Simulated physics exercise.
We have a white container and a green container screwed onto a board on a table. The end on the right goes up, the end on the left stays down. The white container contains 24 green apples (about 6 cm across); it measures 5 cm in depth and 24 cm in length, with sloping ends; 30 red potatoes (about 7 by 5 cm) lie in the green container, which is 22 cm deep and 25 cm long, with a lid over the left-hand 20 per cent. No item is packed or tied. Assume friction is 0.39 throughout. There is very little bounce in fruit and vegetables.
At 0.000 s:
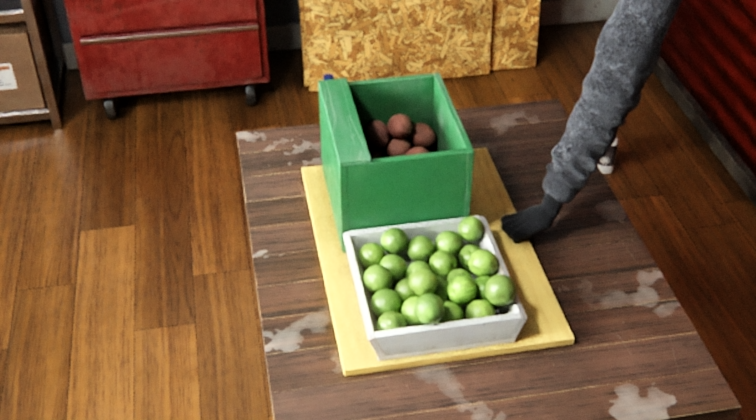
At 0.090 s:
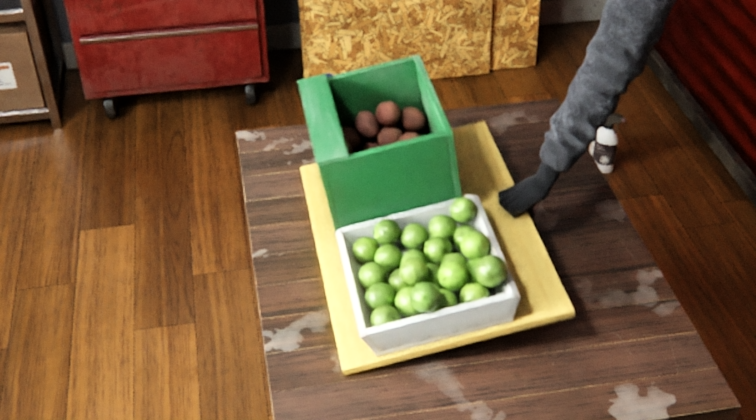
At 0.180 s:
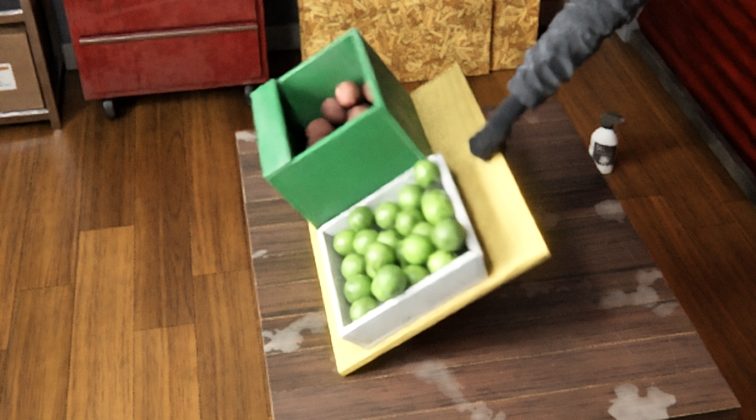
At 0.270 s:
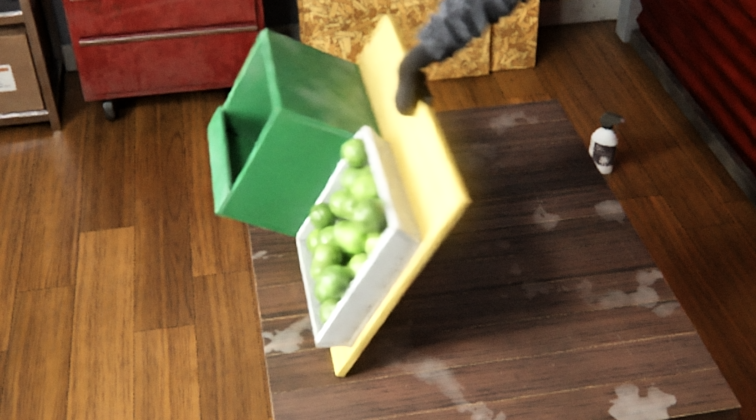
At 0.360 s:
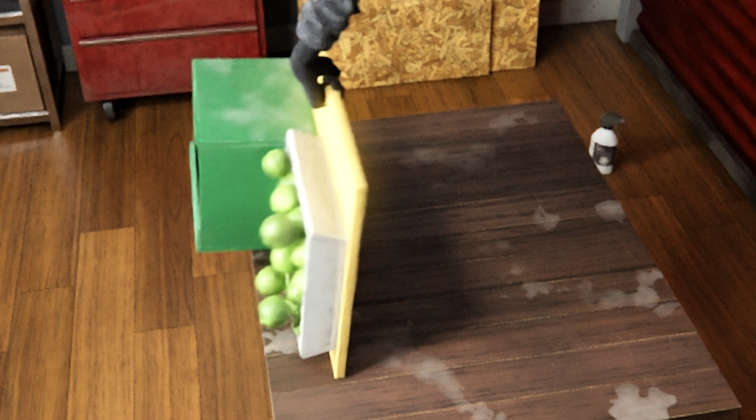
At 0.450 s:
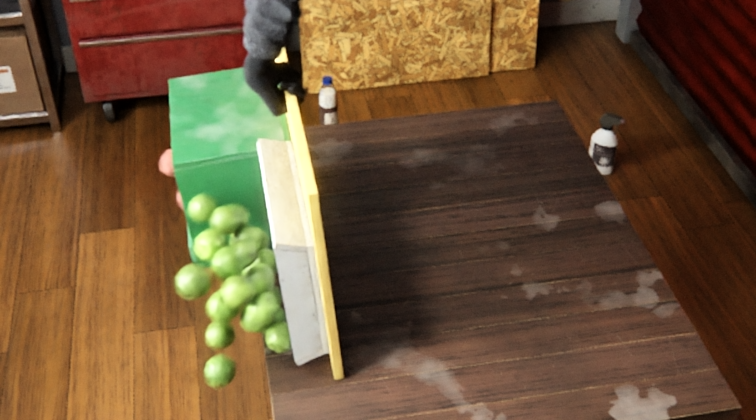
A green container of reddish-brown potatoes and a white container of green apples sit on a yellow board on a worn wooden table, seen from a fixed, high view. Around them are wooden flooring, a red cabinet, particle-board sheets and a small bottle. A dark-gloved hand in a grey sleeve lifts the board's right side, swinging it leftward past upright, as apples tumble out and a potato emerges.
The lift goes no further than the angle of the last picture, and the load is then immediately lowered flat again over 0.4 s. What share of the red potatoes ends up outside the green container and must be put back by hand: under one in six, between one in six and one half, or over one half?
It keeps half to five sixths.
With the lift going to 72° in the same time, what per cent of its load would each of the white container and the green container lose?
In that case white container 90 %, green container 0 %.
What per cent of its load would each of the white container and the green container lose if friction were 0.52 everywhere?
Then the white container sheds 100 per cent, while the green container sheds 40 per cent.
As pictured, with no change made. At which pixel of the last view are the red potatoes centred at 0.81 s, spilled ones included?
In the last view, the centre sits near (361, 176).
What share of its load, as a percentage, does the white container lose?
The white container loses 100 percent of its load.
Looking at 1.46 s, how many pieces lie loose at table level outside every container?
Near 0, by my count.
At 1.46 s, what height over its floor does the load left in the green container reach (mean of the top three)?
It stands close to 11 cm high.
After 0.61 s, tilt 61°; white container 0 in, 24 out and green container 22 in, 8 out.
After 0.81 s, tilt 3°; white container 0 in, 24 out and green container 20 in, 10 out.
After 1.09 s, tilt 0°; white container 0 in, 24 out and green container 20 in, 10 out.
Final count (at 1.46 s), white container 0 in, 24 out and green container 20 in, 10 out. Asked share, 10 of 30, 33 per cent.
